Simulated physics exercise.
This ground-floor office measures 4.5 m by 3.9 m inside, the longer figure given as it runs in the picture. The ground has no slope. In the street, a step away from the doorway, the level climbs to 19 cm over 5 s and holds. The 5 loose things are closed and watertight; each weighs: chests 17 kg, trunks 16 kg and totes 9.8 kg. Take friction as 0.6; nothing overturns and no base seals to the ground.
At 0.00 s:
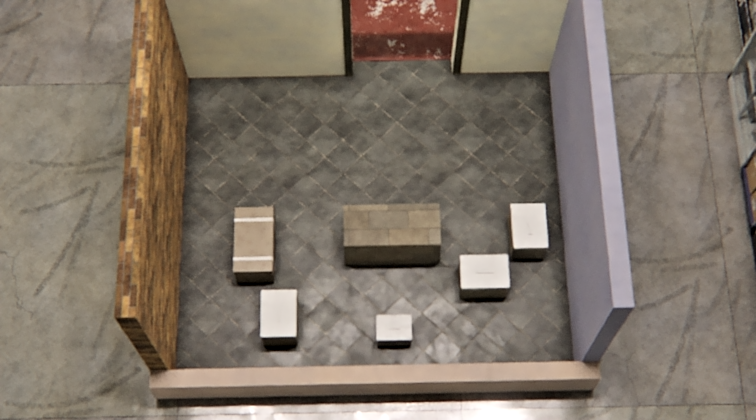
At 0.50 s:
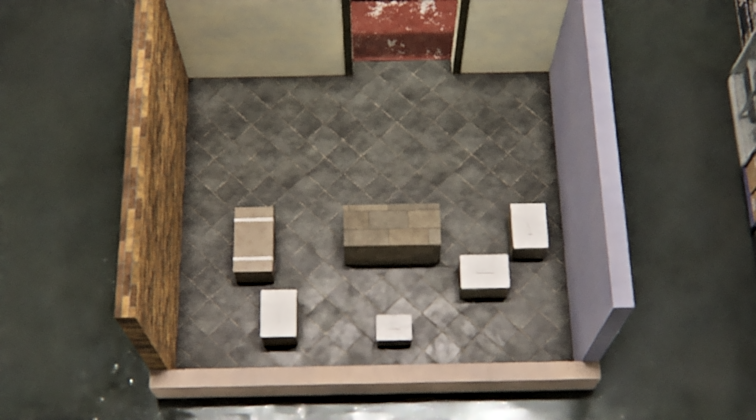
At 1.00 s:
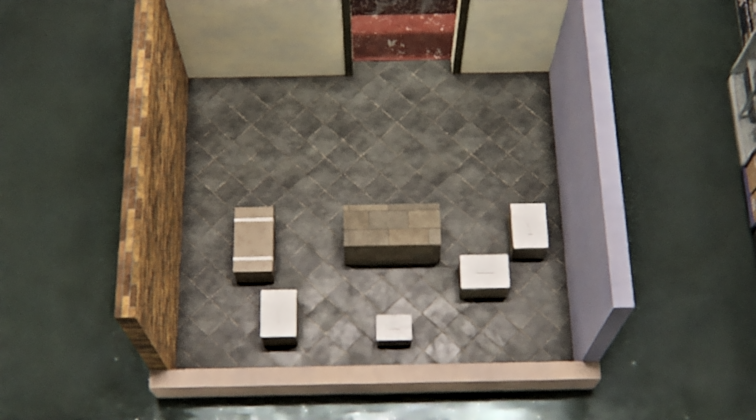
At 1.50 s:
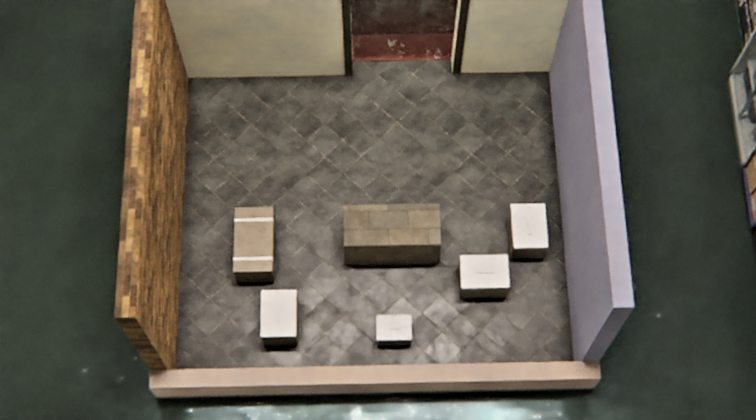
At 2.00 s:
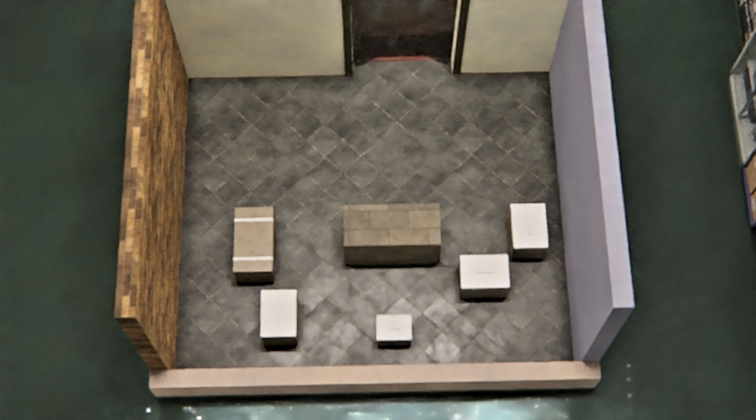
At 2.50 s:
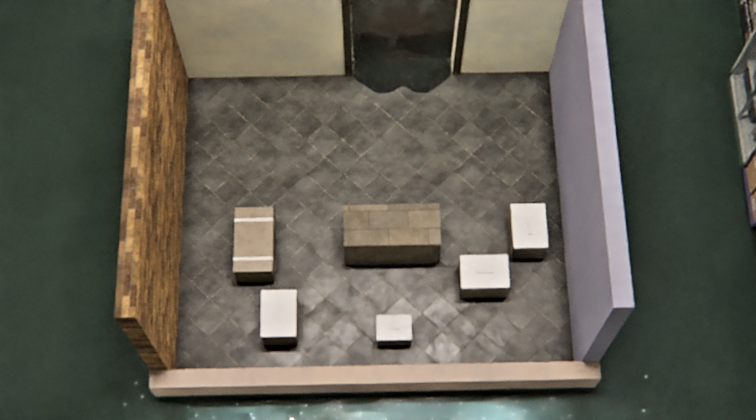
Dark water covers the ground around a walled room, then edges in through the doorway.
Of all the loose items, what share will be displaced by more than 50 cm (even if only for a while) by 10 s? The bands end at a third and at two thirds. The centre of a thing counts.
Share: From one to two thirds.
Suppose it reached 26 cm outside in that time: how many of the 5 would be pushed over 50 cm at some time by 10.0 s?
In that case 3 of them.
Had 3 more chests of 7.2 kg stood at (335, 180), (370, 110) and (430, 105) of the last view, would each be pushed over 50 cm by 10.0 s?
In turn: Past it, more, past it.
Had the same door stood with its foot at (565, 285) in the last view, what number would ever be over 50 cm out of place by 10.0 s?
In that case 3 of them.
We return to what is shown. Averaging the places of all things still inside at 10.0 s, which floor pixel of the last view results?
Around (380, 321).
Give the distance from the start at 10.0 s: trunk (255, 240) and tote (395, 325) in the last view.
In that order: 120 cm, 0 cm.
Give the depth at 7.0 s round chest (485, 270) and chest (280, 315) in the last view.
Roughly 4 and 2 cm.
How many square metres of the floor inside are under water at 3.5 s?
Some 1.5 m2.
After 3.5 s 0 of 5 are over 50 cm from their spots; 0 afloat.
After 4.5 s 0 of 5 are over 50 cm from their spots; 0 afloat.
After 7.0 s 0 of 5 are over 50 cm from their spots; 0 afloat.
After 10.0 s 2 of 5 are over 50 cm from their spots, and 2 have been at some point; 2 afloat.
